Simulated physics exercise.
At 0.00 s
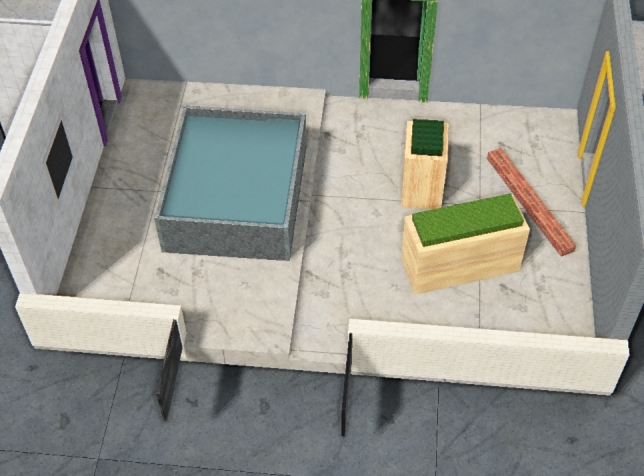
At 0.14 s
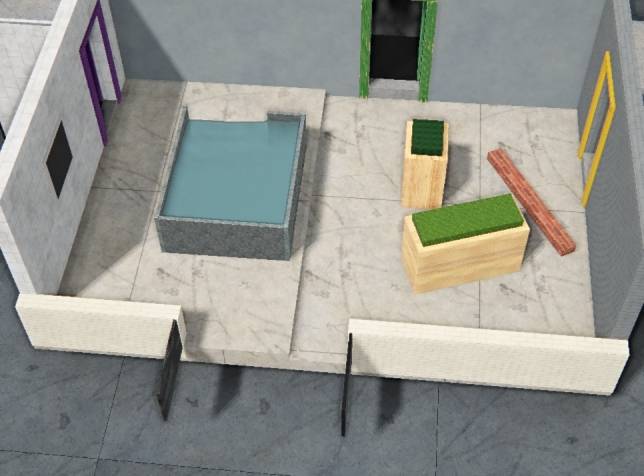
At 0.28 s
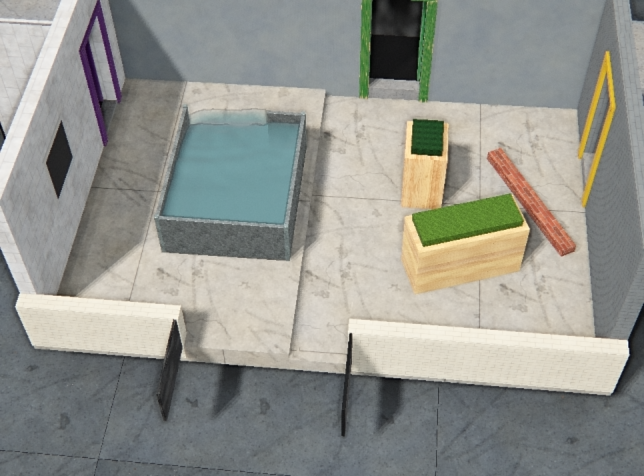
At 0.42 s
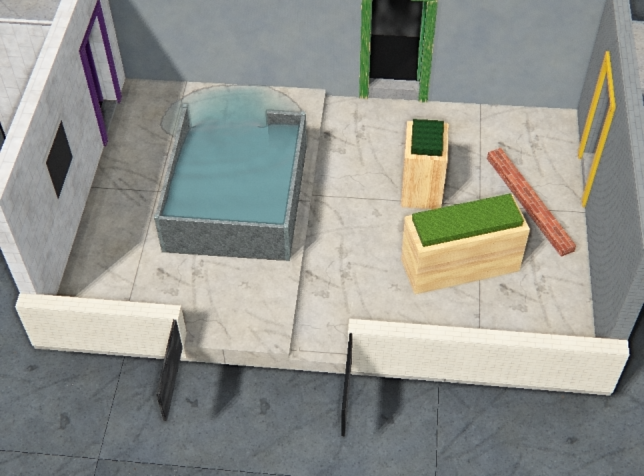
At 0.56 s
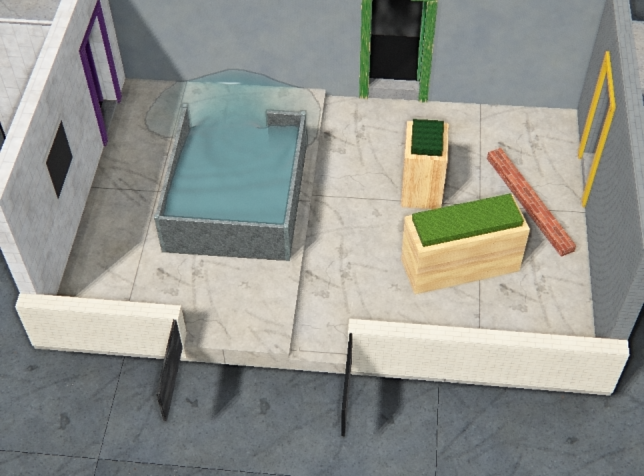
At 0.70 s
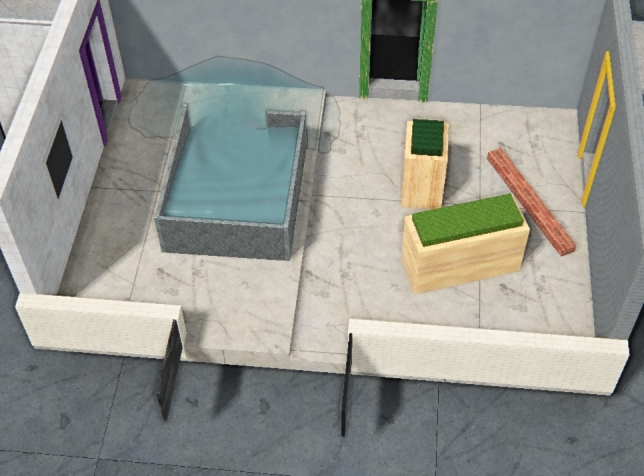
Water pours from the broken far side of a grey tank and spreads across the floor.
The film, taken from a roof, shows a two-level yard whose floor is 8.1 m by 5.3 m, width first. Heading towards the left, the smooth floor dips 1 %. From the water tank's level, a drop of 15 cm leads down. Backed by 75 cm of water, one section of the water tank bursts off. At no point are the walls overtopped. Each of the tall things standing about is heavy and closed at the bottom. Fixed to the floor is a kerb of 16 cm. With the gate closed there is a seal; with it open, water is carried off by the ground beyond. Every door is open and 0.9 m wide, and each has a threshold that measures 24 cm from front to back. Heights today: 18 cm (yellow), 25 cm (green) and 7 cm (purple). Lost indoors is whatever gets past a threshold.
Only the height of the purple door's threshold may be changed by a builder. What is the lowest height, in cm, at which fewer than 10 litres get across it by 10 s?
33 cm.
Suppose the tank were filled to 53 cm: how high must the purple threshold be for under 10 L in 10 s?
Required height: Approx. 23 cm.
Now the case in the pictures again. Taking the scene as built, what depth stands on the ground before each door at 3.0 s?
The yellow door has 9 cm, the green door 7 cm and the purple door 24 cm.
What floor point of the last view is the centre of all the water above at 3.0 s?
Roughly (245, 154).
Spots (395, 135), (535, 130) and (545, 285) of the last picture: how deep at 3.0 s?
Respectively 5 cm, 4 cm and 0 cm.
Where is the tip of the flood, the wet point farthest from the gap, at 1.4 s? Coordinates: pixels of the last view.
Near pixel (424, 103).
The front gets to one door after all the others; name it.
That's the yellow one.
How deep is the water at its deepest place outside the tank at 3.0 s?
I'd put it near 40 cm.
After 1.4 s water covers 15 % of the floor, deepest (62 cm) near (126, 81); 9 cm at the purple door, 0 litres in over its 7 cm threshold.
After 3.0 s water covers 55 % of the floor, deepest (40 cm) near (133, 88); 24 cm at the purple door, 132 litres in over its 7 cm threshold.
After 10.0 s water covers 95 % of the floor, deepest (12 cm) near (49, 322); 10 cm at the purple door, 402 litres in over its 7 cm threshold.
At the purple door as built, the water arrived by 1.0 s and peaked near 25 cm at 2.6 s.
Run again over the same 10 s with other heights there, 22 litres in over 29 cm, 2 litres over 39.5 cm. The limit of 10 litres is kept from about 33 cm up.
